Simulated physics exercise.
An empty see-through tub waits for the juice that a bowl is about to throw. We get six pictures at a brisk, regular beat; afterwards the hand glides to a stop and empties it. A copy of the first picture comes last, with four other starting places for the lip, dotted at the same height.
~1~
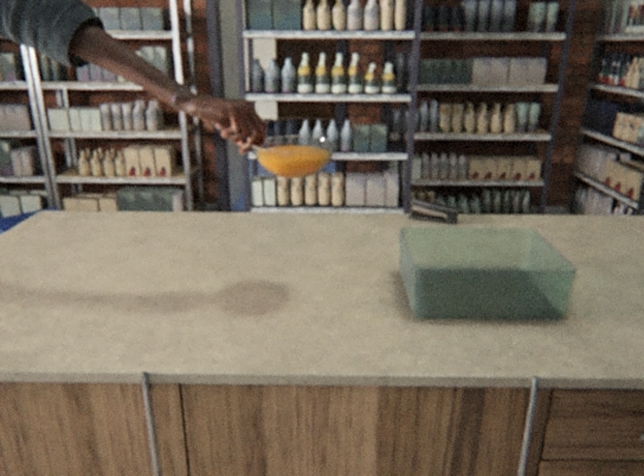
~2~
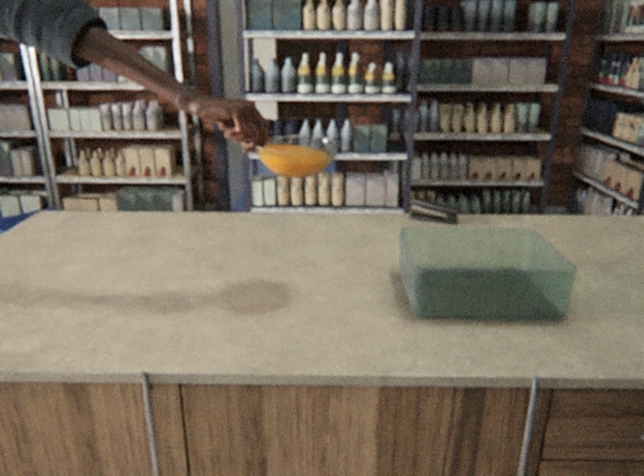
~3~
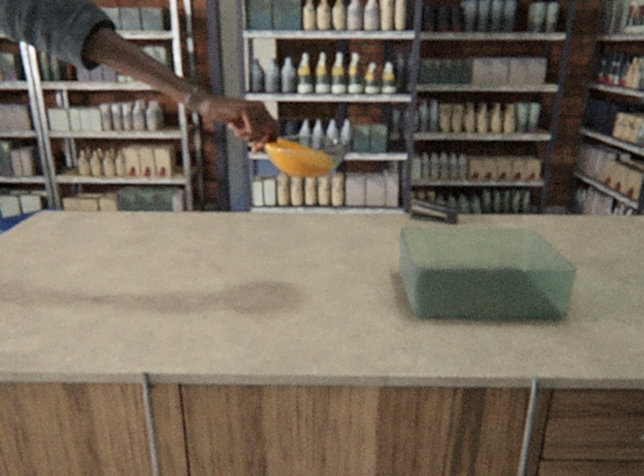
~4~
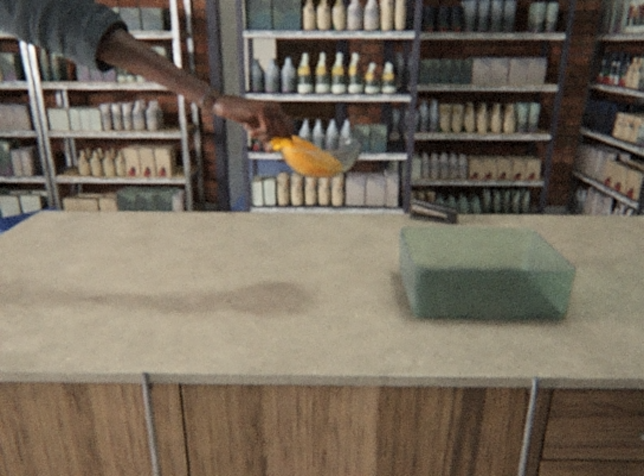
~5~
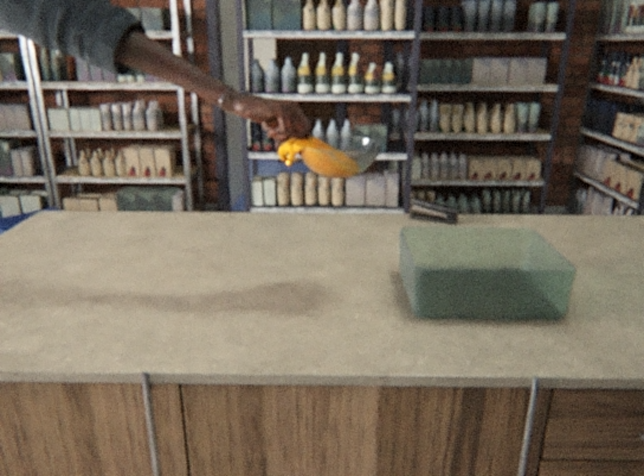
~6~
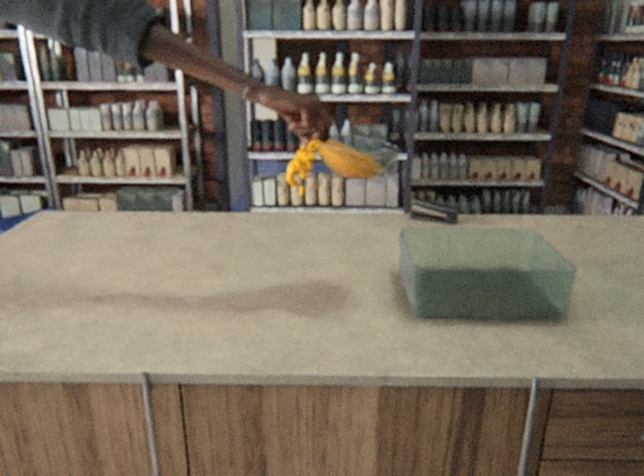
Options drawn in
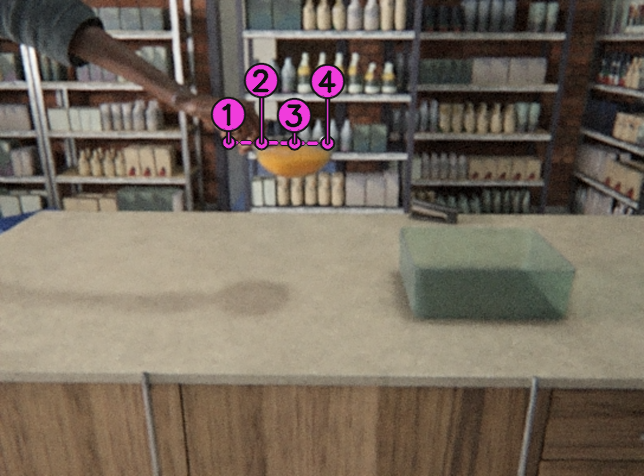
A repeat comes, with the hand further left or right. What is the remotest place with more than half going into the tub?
Take 2.
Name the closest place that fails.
1 it is.
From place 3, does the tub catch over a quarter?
Yes.
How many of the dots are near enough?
Three of them.
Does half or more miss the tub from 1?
Yes.
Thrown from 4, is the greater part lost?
No.
On the marked copy, 1 at (228, 142); 2 at (261, 142); 3 at (294, 143); 4 at (327, 143).
With 1, about 30 % lands in the tub, 67 % falls short and 3 % goes beside or beyond.
With 2, about 63 % lands in the tub, 29 % falls short and 9 % goes beside or beyond.
With 3, about 74 % lands in the tub, 16 % falls short and 10 % goes beside or beyond.
With 4, about 77 % lands in the tub, 18 % falls short and 5 % goes beside or beyond.
